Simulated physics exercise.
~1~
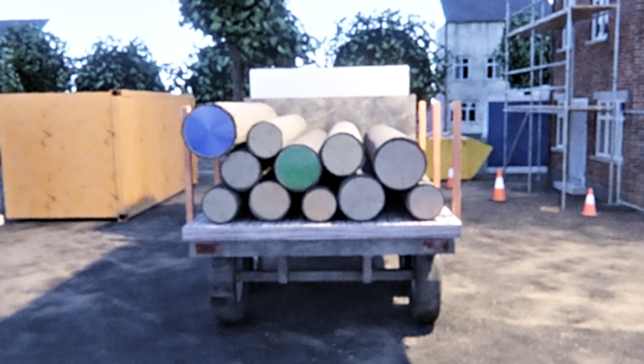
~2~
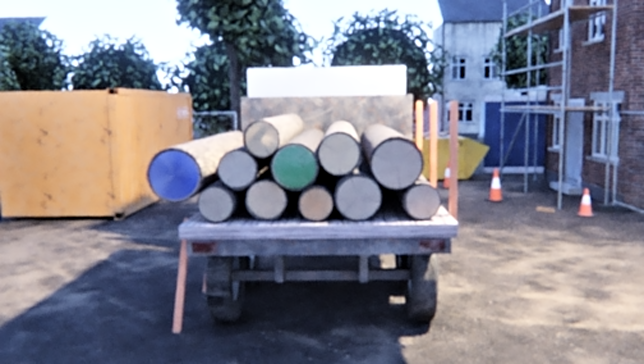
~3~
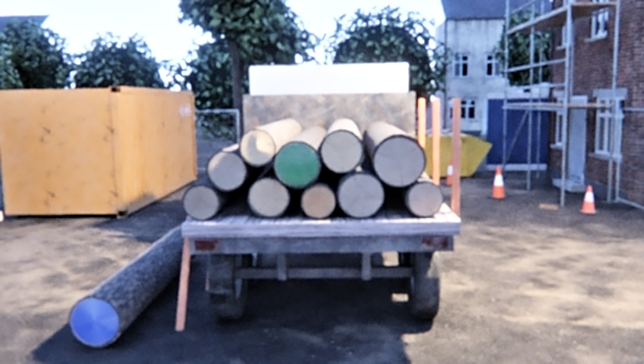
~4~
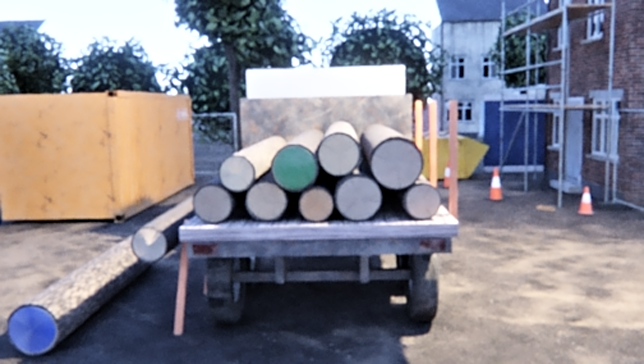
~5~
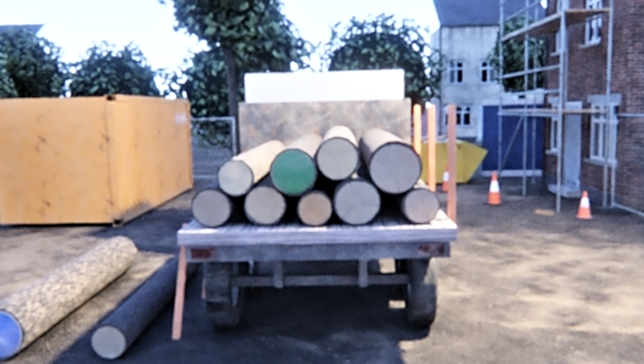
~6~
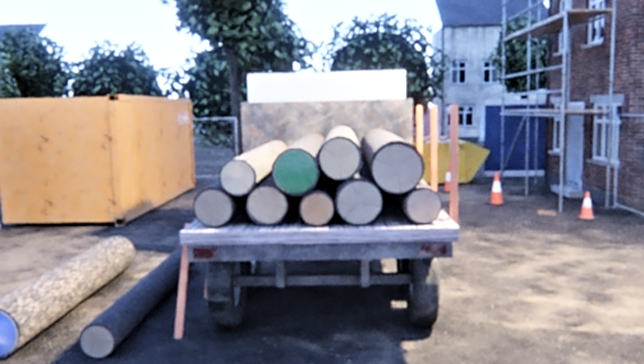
A flatbed lorry stands in a yard, seen from behind, with an orange container to the left and a scaffolded brick building and traffic cones to the right. Logs are stacked end-on across its deck, one with a blue end at the upper left and one with a green end near the middle. The posts on the left swing out and down, and the blue-ended log rolls off that side to the ground. A second log follows, dropping beside it as the first shifts farther left. Both lie still on the left, while the green-ended log and the others remain stacked aboard.
